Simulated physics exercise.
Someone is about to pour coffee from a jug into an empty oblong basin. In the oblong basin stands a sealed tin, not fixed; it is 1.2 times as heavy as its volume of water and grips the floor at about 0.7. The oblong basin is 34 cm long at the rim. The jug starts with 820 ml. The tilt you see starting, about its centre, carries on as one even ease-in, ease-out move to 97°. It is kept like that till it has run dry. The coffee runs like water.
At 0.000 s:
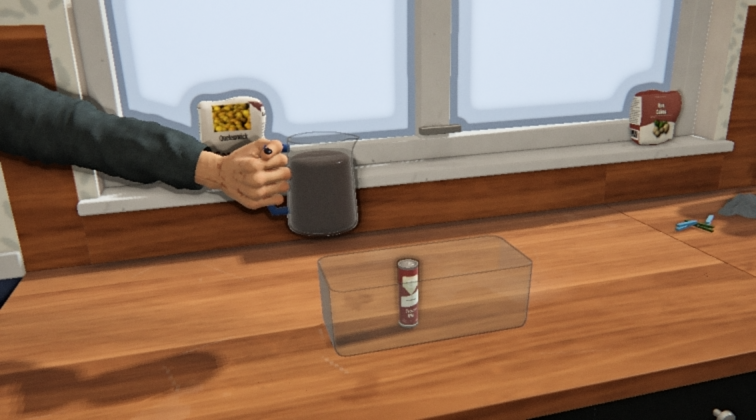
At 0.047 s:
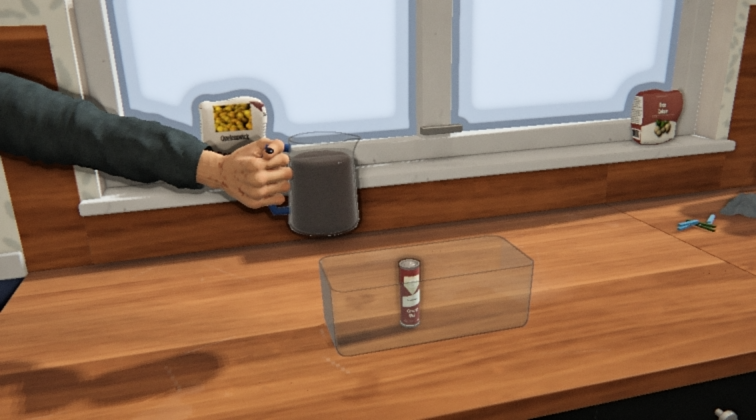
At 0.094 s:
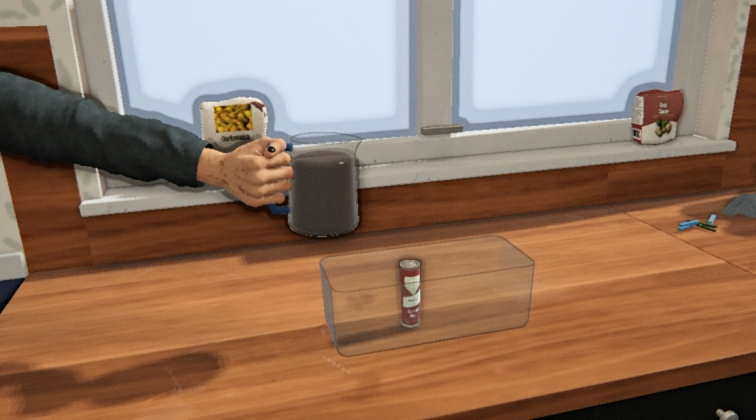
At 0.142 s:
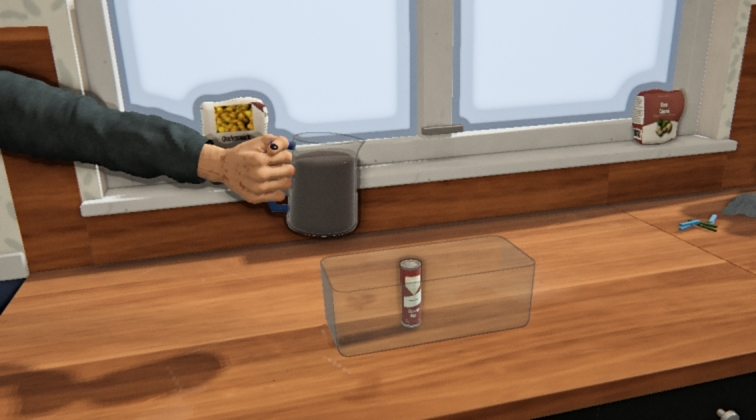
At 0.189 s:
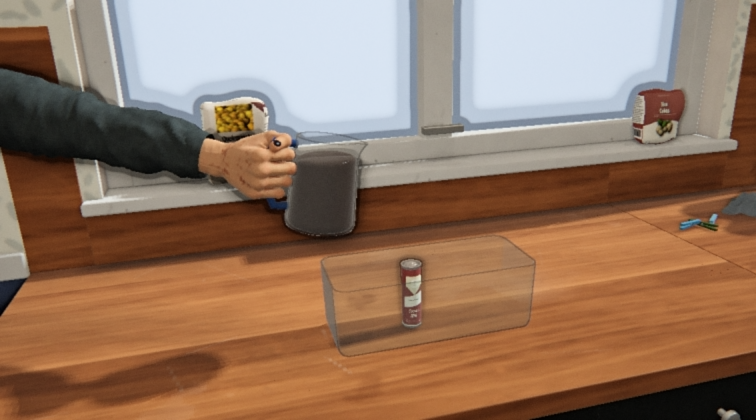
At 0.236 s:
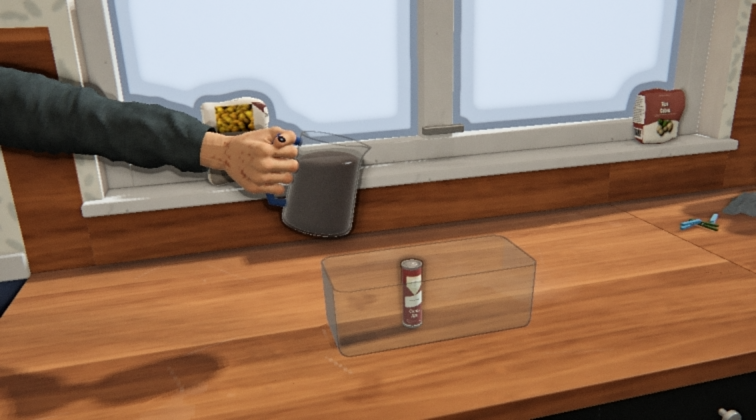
At the start, a hand on the left holds a jug of dark liquid upright above a wooden counter, behind a clear oblong basin, with a red tin visible at the basin. The hand then slowly tilts the jug slightly to the right, its base swinging left, while the basin and tin stay still.
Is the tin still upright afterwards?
It stays up.
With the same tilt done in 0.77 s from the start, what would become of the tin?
The tin keeps standing.
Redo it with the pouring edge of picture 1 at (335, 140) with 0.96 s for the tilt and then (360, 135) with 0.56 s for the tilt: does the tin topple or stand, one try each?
First it topples; then it remains upright.
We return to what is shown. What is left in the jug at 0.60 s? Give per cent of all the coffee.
About 92 per cent.
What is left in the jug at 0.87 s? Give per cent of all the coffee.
Some 52 per cent.
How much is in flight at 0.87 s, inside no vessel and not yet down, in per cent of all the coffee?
Some 24 per cent.
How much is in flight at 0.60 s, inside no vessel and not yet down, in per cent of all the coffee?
Near 8 in a hundred.
Then, 0.60 s in, the tilt is 67° and 92 per cent is still to pour; the tin stands where it began.
Then, 0.87 s in, the tilt is 95° and 52 per cent is still to pour; the tin stands where it began.
Then, 1.15 s in, the tilt is 97° and 18 per cent is still to pour; the tin stands where it began.
Then, 1.46 s in, the tilt is 97° and 6 per cent is still to pour; the tin stands where it began.
Finally, the tin stands where it began.
